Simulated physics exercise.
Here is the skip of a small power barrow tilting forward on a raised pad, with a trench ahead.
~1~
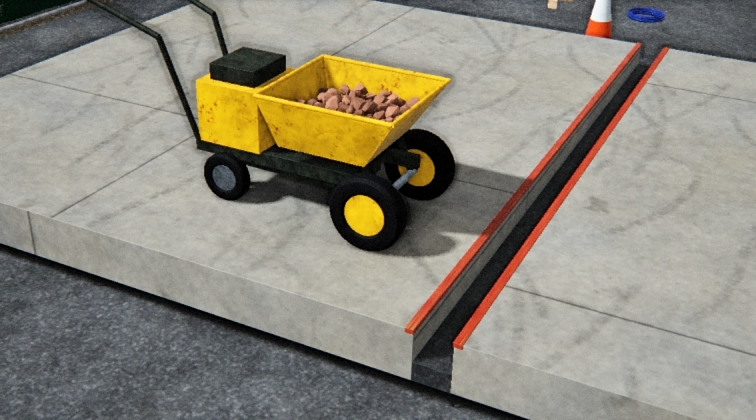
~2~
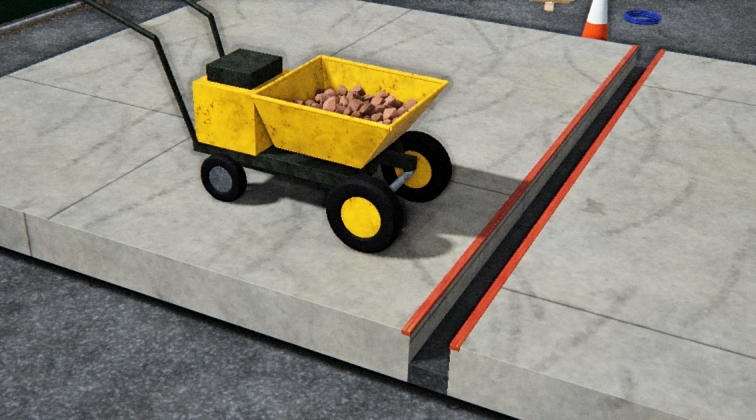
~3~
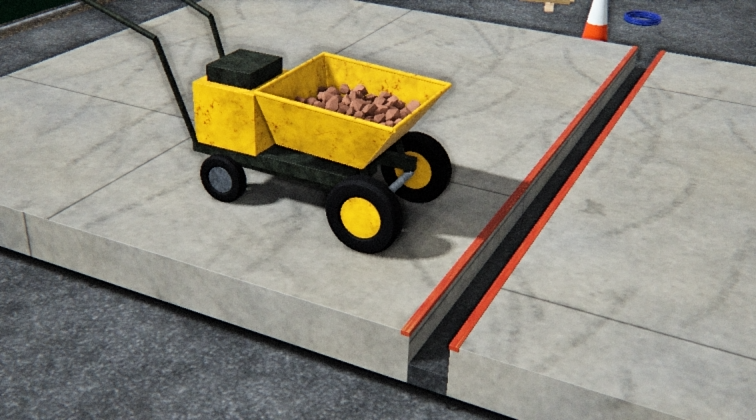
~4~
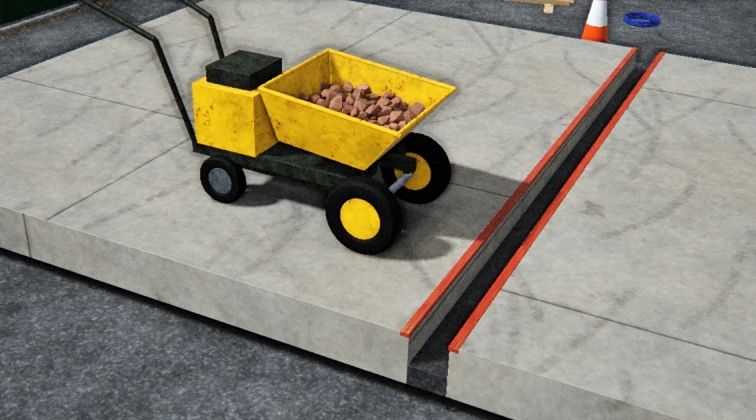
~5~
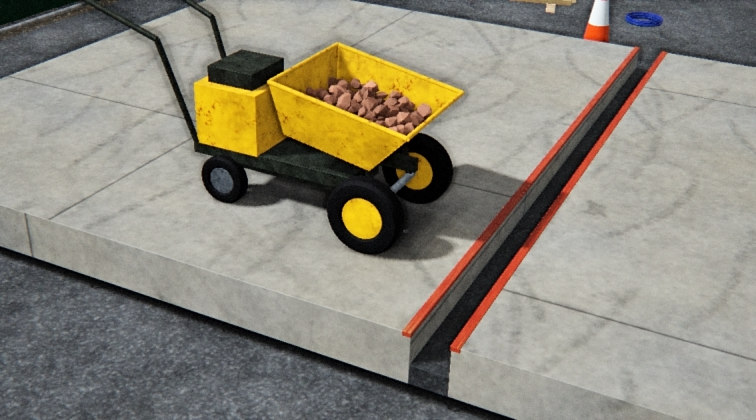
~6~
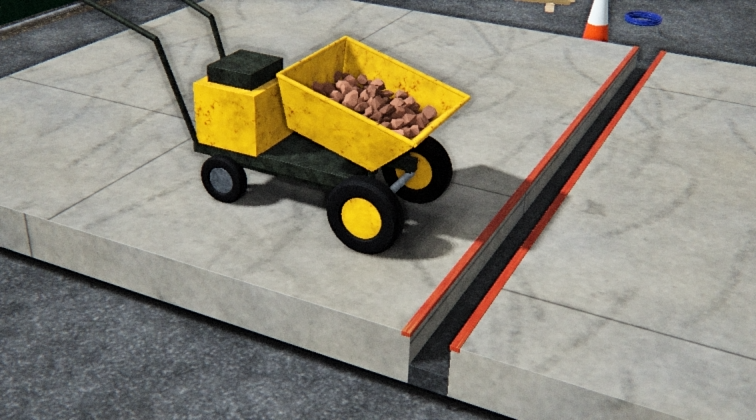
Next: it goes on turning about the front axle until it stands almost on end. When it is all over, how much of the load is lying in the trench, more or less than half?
By then the trench holds more than half of it.
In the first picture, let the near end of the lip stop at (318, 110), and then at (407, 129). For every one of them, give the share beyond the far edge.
The first gives 0 %, the second 50 %.
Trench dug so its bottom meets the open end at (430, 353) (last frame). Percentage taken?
Roughly 50 in a hundred.
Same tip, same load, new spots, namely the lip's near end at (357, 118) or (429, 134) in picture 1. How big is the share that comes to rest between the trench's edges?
Result: Try 1 = 60 %, try 2 = 10 %.
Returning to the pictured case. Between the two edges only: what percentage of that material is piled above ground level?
About 25 %.
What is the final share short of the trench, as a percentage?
0 percent.
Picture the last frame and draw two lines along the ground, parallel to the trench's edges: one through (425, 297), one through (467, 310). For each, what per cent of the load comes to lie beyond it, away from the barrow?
In order: 100 per cent, then 40 per cent.
Soon after the last picture, skip tipped steeply; all in the skip.
A little later, skip tipped right over; most in the skip; a small part in or heaped over the trench; a stray few beyond it; a stray few falling.
Later still, skip tipped right over; a small part in the skip; about two thirds in or heaped over the trench; about a quarter beyond it.
At rest, skip tipped right over; a stray few in the skip; a stray few short of the trench; most in or heaped over the trench; about a quarter beyond it.
